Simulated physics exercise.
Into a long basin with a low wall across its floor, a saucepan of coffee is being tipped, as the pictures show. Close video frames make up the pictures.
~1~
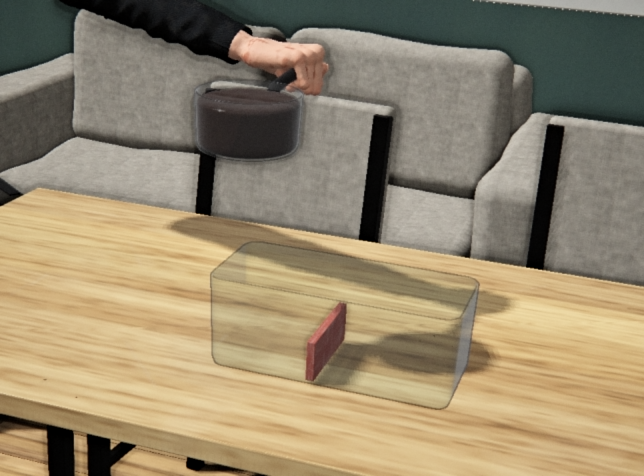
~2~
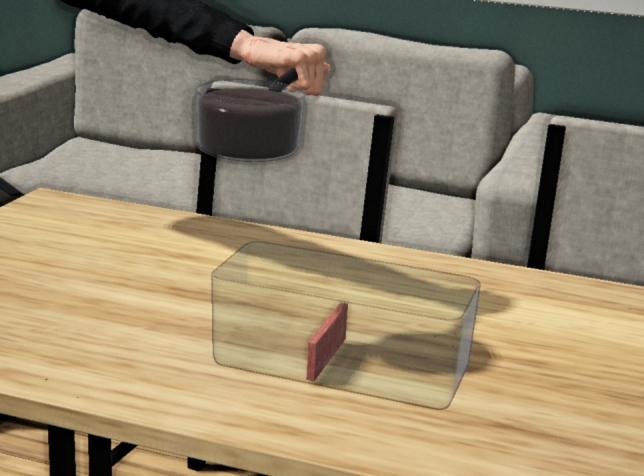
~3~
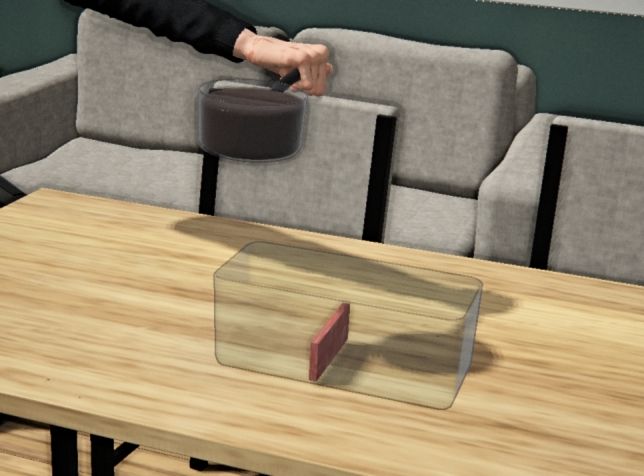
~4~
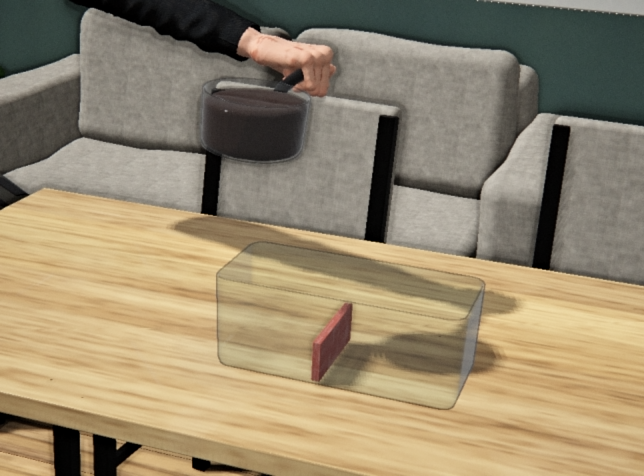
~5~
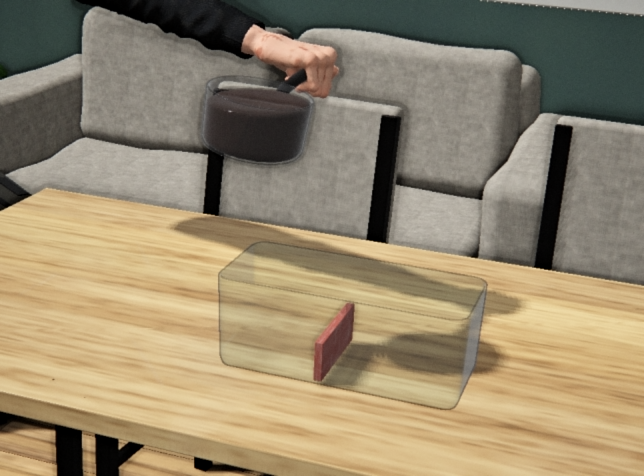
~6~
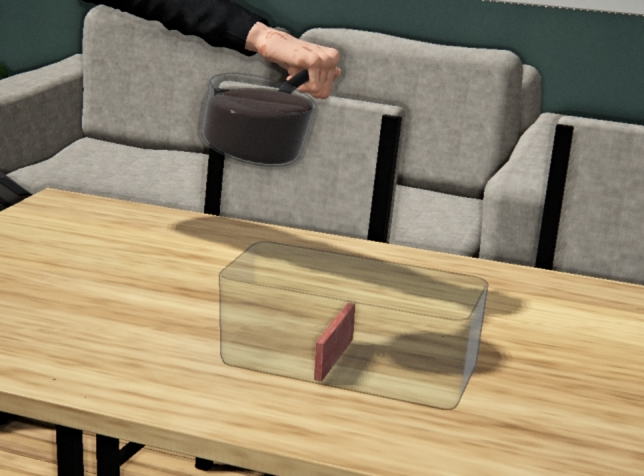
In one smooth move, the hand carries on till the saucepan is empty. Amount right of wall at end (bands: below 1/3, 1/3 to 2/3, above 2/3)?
The share right of the wall is left bigger than two thirds.
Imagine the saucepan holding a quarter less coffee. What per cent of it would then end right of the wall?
Close to 70 per cent.
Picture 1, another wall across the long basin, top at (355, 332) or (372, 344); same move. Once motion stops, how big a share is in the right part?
Try 1: About 50 percent; try 2: About 20 percent.
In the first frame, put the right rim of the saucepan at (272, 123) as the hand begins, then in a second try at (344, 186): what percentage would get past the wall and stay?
40 %, then 100 %.
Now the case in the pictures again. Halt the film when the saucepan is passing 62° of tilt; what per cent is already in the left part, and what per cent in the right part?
I'd put the left part near 0 per cent and the right part near 10.
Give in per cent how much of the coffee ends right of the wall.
Roughly 75 %.
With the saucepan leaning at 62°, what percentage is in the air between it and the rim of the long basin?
Something like 30 per cent of it.
A moment on, the saucepan is tipped part way and 58 per cent is still to pour, 2 is left of the wall and 9 right of it.
Next, the saucepan is tipped on its side and 12 per cent is still to pour, 5 is left of the wall and 69 right of it.
Then the saucepan is tipped right over and 1 per cent is still to pour, 20 is left of the wall and 76 right of it.
Later the saucepan is tipped right over and 0 per cent is still to pour, 23 is left of the wall and 76 right of it.
At rest 23 per cent lies left of the wall, 76 right of it and 1 outside.
